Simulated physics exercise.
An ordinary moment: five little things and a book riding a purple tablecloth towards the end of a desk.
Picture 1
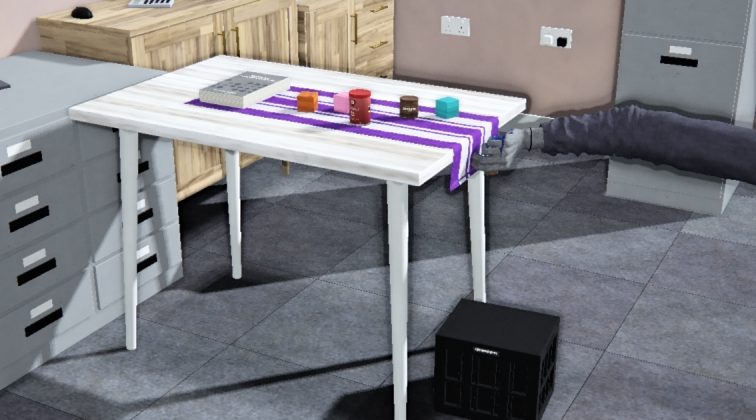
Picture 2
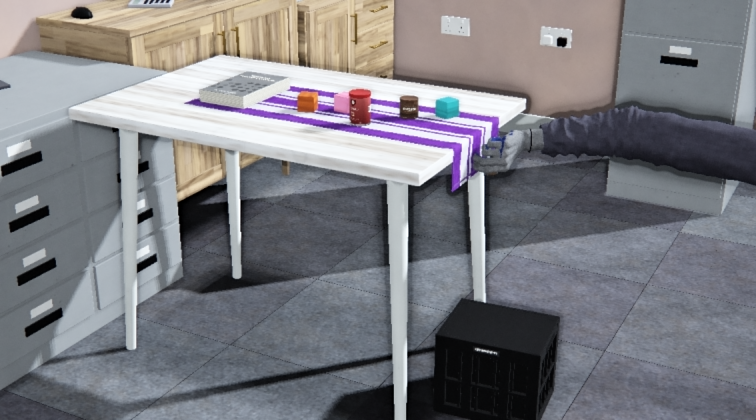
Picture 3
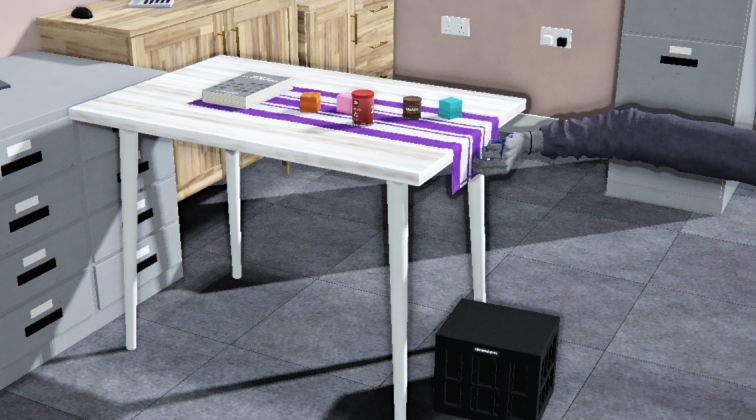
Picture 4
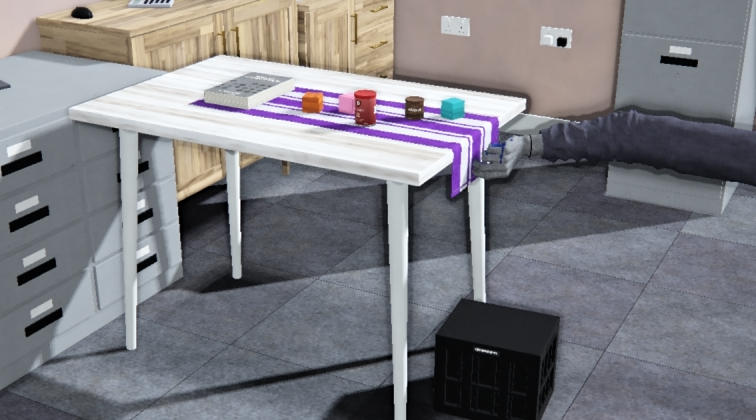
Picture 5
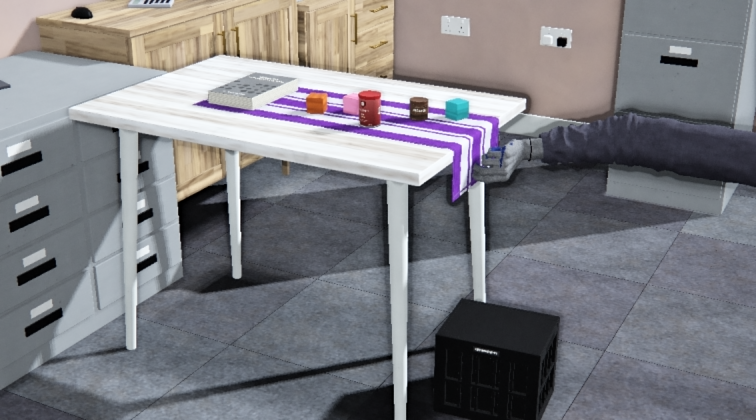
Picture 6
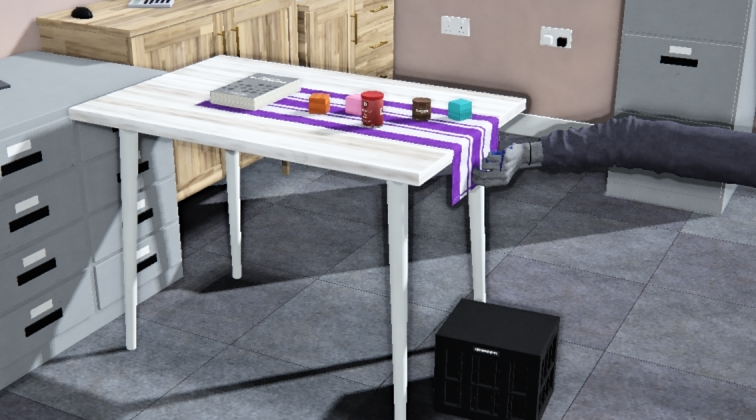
A gray-sleeved hand slowly pulled a purple and white striped cloth over the right edge of a white table, and the book, colorful cubes, red can and brown pot shifted slightly right with it.
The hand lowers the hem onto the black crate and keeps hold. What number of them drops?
Over the edge go four.
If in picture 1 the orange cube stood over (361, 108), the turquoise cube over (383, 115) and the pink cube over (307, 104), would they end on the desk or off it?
The orange cube falls; the turquoise cube is carried off; the pink cube survives.
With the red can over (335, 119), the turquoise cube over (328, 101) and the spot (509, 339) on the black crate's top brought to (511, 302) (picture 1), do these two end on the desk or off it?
The red can does not fall; the turquoise cube survives.
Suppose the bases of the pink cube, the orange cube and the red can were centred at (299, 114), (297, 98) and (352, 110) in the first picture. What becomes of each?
The pink cube stays on; the orange cube keeps its place on top; the red can falls.
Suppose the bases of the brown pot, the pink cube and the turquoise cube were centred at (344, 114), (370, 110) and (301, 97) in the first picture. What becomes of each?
The brown pot goes over; the pink cube tumbles off; the turquoise cube survives.
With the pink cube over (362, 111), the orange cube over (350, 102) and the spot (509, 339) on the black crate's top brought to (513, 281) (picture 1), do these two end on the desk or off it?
The pink cube remains up; the orange cube does not fall.
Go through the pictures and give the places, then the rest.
In the first frame, hem (450, 191); turquoise cube (448, 99); brown pot (409, 98); red can (360, 92); pink cube (345, 94); orange cube (307, 94); top of the crate (509, 339).
In the second frame, hem (452, 192); turquoise cube (448, 99).
In the third frame, hem (452, 195); brown pot (412, 98).
In the fourth frame, hem (451, 198); red can (365, 93); top of the crate (509, 339).
In the fifth frame, hem (452, 202); pink cube (355, 96).
In the sixth frame, hem (452, 205); turquoise cube (460, 101); brown pot (422, 100); red can (372, 94); pink cube (357, 96); orange cube (319, 96).
Soon after, hem near (475, 245); turquoise cube gone.
Then, hem near (474, 292); turquoise cube, brown pot and red can gone.
At rest, hem on the crate; turquoise cube, brown pot, red can and pink cube gone. The desk loses four.
